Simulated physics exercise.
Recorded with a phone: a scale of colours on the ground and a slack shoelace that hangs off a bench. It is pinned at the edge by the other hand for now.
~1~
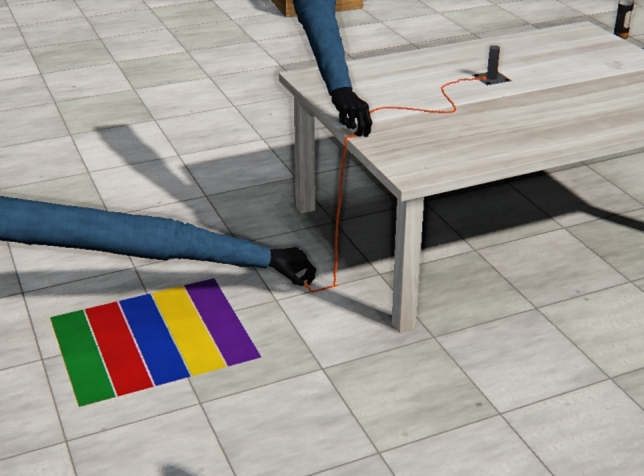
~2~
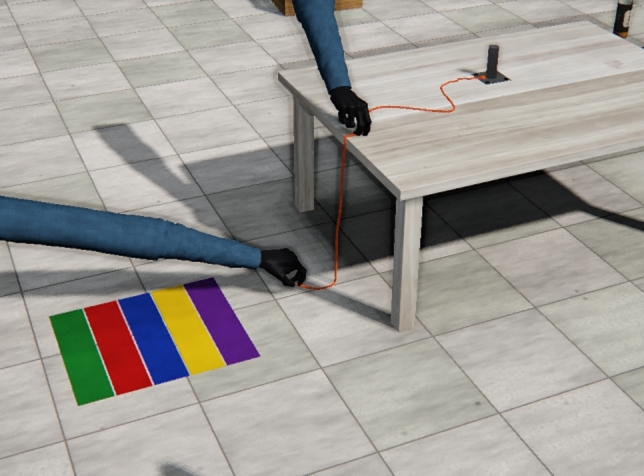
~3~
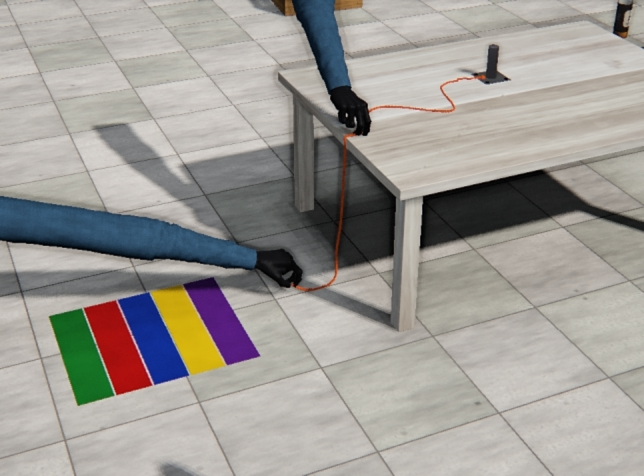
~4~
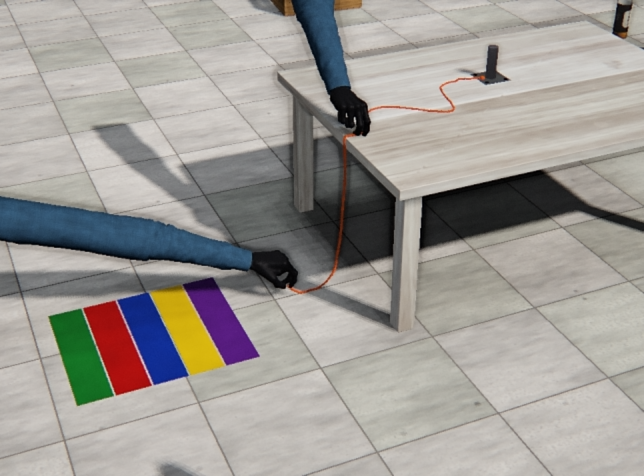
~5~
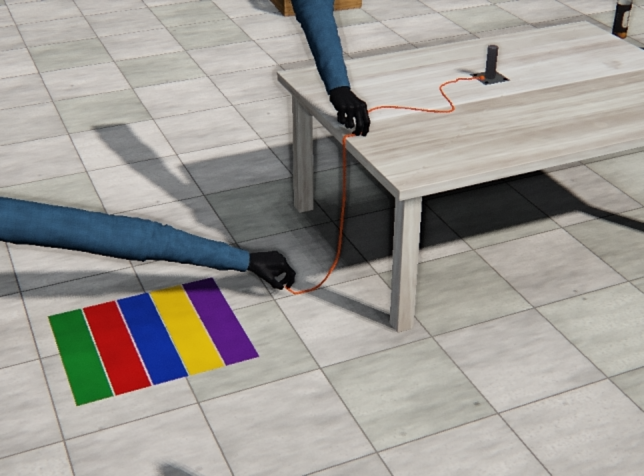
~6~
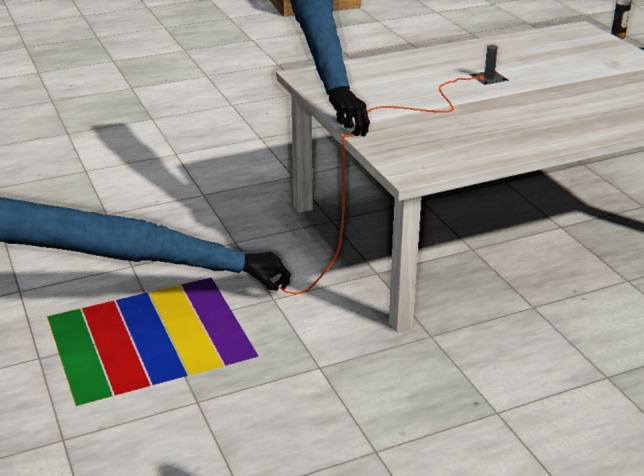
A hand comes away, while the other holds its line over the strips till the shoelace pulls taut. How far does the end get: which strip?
As far as the red strip.
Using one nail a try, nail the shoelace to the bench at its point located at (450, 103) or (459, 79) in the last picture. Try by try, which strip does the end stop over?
For the first it's blue, and for the second it's red.
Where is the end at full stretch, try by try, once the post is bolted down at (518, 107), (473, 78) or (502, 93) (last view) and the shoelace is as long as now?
Near (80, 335); near (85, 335); near (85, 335).
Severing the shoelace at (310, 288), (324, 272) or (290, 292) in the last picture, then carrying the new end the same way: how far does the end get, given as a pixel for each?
Case by case: (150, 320), (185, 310) and (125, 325).
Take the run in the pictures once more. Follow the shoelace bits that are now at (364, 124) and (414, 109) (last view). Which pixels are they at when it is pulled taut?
The first settles around (306, 156), the second around (369, 117).
Early on, end near (168, 315); over yellow.
Midway, end near (128, 325); over red.
At the end of the slack, end near (104, 331); over red. It gets as far as the red strip.
